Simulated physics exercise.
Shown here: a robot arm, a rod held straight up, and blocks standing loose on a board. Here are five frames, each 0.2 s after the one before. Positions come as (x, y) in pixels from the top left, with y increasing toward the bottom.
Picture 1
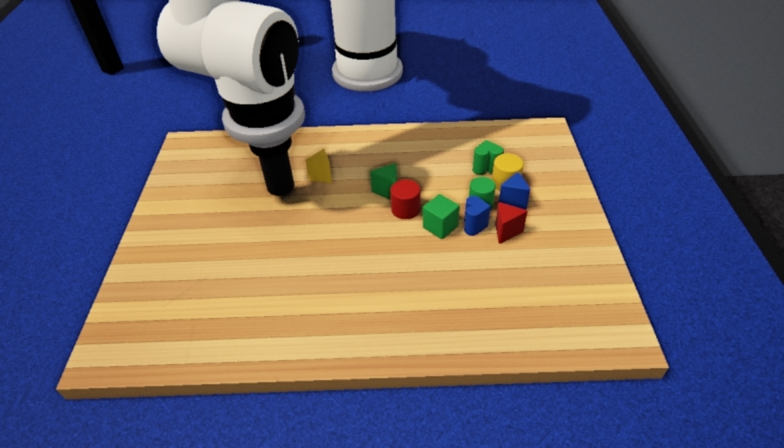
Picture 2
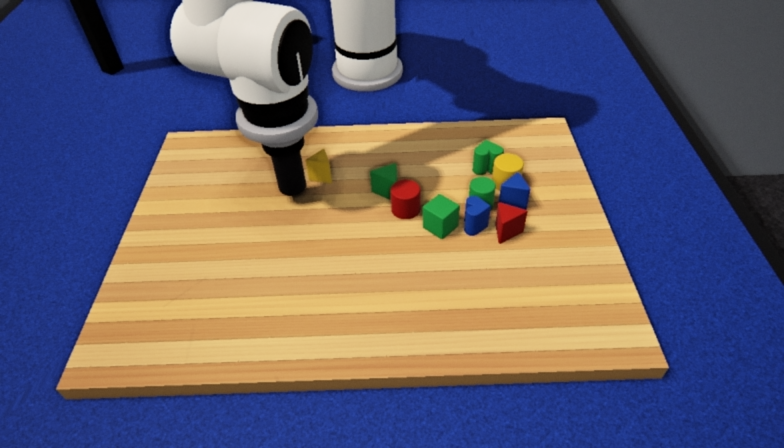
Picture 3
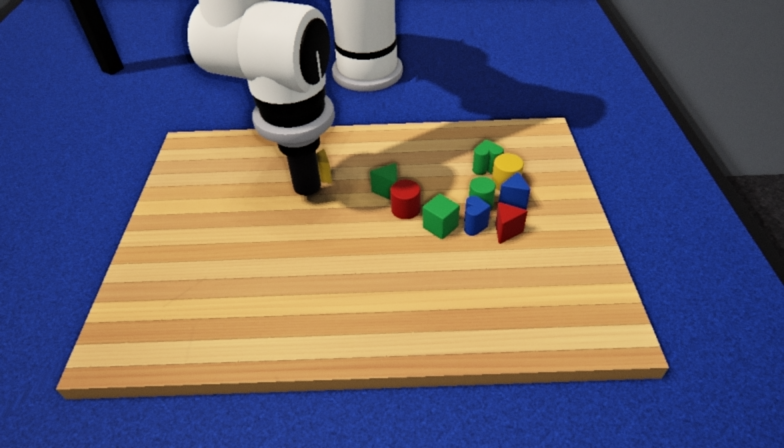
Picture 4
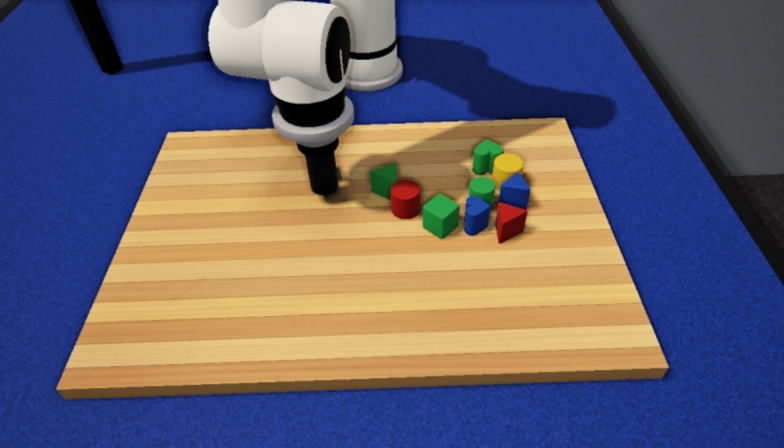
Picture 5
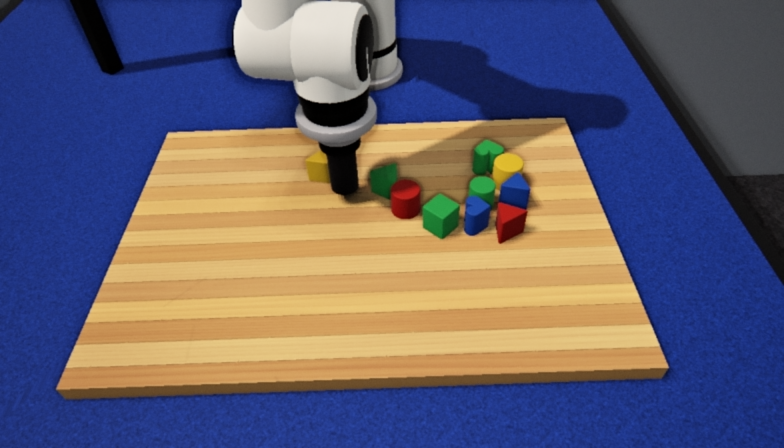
The clip opens with a robot arm holding a black rod upright on a wooden board, left of a yellow block and a loose group of coloured blocks. The arm slides the rod steadily right, passing in front of the yellow block, and ends beside a green block, while every block stays still.
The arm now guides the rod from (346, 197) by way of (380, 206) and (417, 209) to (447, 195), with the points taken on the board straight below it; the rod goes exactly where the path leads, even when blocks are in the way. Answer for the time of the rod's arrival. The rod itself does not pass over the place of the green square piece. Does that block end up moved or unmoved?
It gets displaced.
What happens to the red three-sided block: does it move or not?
It stays put.
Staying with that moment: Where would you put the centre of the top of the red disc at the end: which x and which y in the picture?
Pixel (471, 187).
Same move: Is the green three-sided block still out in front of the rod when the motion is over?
My answer is no.
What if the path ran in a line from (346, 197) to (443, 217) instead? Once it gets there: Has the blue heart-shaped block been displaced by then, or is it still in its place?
It is shoved along.
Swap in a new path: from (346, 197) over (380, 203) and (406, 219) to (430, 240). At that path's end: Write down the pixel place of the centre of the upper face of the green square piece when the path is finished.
That would be at about pixel (461, 214).
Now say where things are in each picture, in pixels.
In the first picture, lower end of the rod (281, 187), tops of blocks, green three-sided block (387, 171), red disc (405, 188), green square piece (441, 205), green disc (483, 184), red three-sided block (510, 211).
In the second picture, rod (293, 187), blocks as before.
In the third picture, rod (307, 187), blocks as before.
In the fourth picture, rod (325, 187), blocks as before.
In the fifth picture, rod (345, 186), green three-sided block (387, 171), red disc (405, 188), green square piece (441, 205), green disc (483, 184), red three-sided block (510, 211).
What follows on the original path. One third of the way, rod (380, 195); green three-sided block (389, 170); red disc (409, 189).
Two thirds of the way, rod (418, 198); green three-sided block (390, 170); red disc (447, 191); green square piece (453, 211), turned 35° clockwise.
At the end, rod (447, 184); green three-sided block (390, 170); red disc (471, 187); green square piece (454, 211), turned 35° clockwise; green disc (499, 185); red three-sided block not moved.
